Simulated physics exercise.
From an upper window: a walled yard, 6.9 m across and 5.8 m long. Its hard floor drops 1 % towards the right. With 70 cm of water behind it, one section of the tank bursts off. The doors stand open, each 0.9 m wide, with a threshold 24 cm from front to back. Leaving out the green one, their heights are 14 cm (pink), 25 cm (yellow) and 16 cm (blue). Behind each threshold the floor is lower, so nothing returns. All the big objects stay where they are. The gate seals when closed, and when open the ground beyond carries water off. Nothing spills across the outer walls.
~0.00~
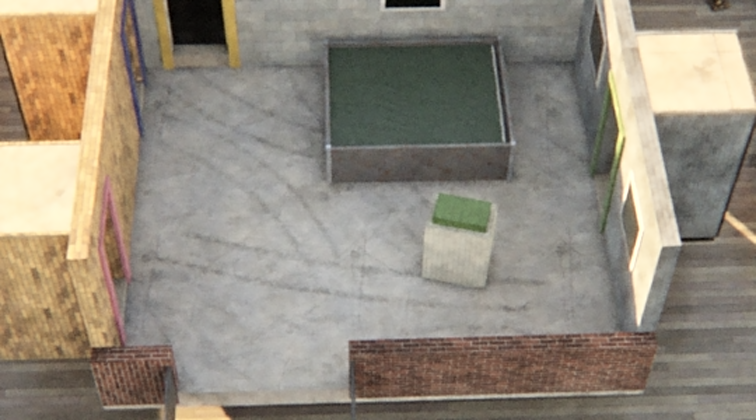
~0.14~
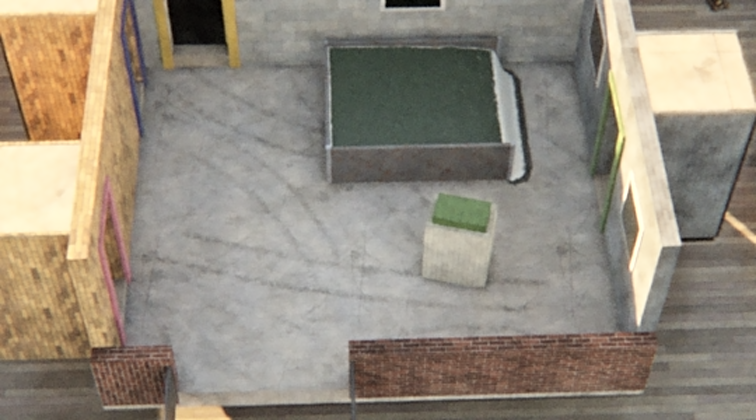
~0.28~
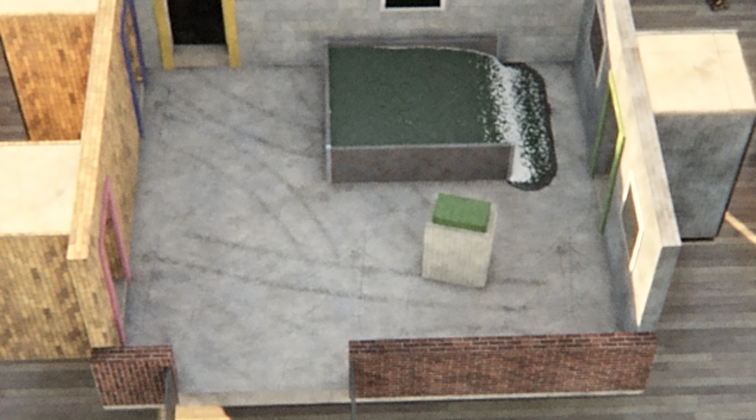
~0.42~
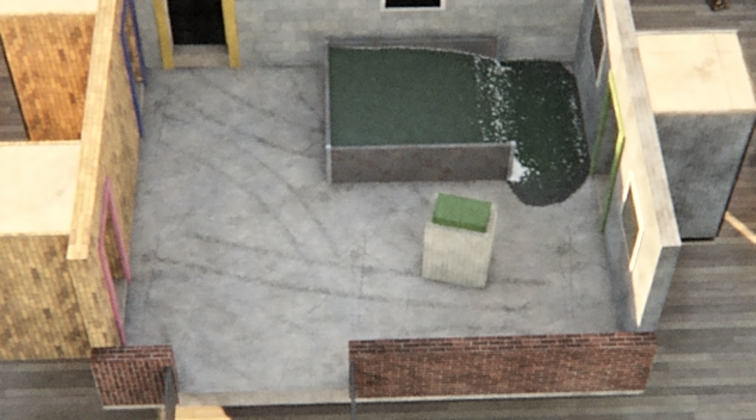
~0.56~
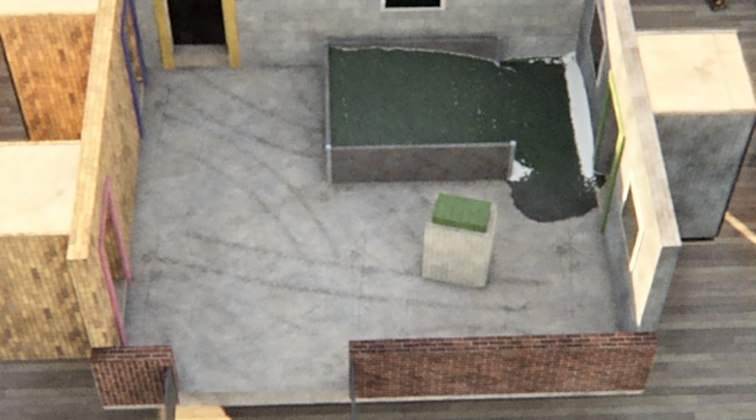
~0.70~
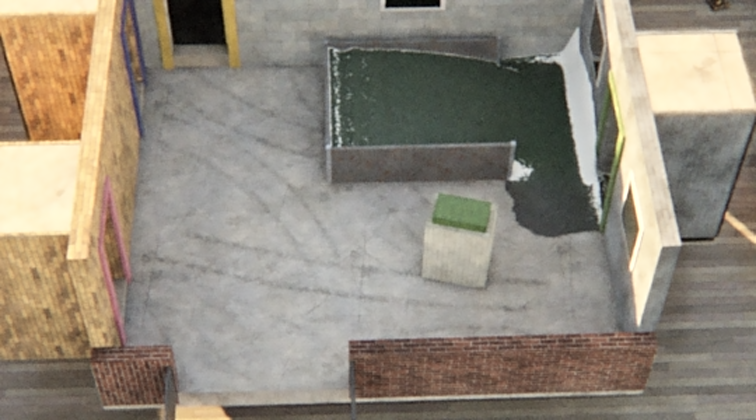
A large tank of dark green water in a walled yard lost its right side, and the water poured out with white froth, spread to the right-hand wall and crept along it toward the viewer.
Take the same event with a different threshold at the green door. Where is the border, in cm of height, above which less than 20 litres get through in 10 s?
It would have to be roughly 29 cm high.
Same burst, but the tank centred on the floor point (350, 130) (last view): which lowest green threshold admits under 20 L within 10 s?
About 30 cm.
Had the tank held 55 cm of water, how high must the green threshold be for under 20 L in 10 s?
Some 22 cm.
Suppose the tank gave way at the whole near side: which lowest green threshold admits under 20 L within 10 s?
About 18 cm.
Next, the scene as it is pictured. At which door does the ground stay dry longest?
Last comes the pink one.
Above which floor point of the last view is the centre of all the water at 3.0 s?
Near (490, 156).
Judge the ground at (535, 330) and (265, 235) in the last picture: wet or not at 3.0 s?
In that order: Wet, still dry.
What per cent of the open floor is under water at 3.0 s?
Some 40 per cent of it.
After 1.4 s water covers 15 % of the floor, deepest (62 cm) near (573, 70); 26 cm at the green door, 33 litres in over its 9 cm threshold.
After 3.0 s water covers 40 % of the floor, deepest (42 cm) near (624, 367); 22 cm at the green door, 179 litres in over its 9 cm threshold.
After 10.0 s water covers 95 % of the floor, deepest (18 cm) near (622, 355); 12 cm at the green door, 320 litres in over its 9 cm threshold.
At the green door as built, the water arrived by 0.6 s and peaked near 26 cm at 1.8 s.
With a threshold of 24.5 cm, 47 litres would have come in within the 10 s; with 33.5 cm, 7 litres. So under 20 litres takes about 29 cm.
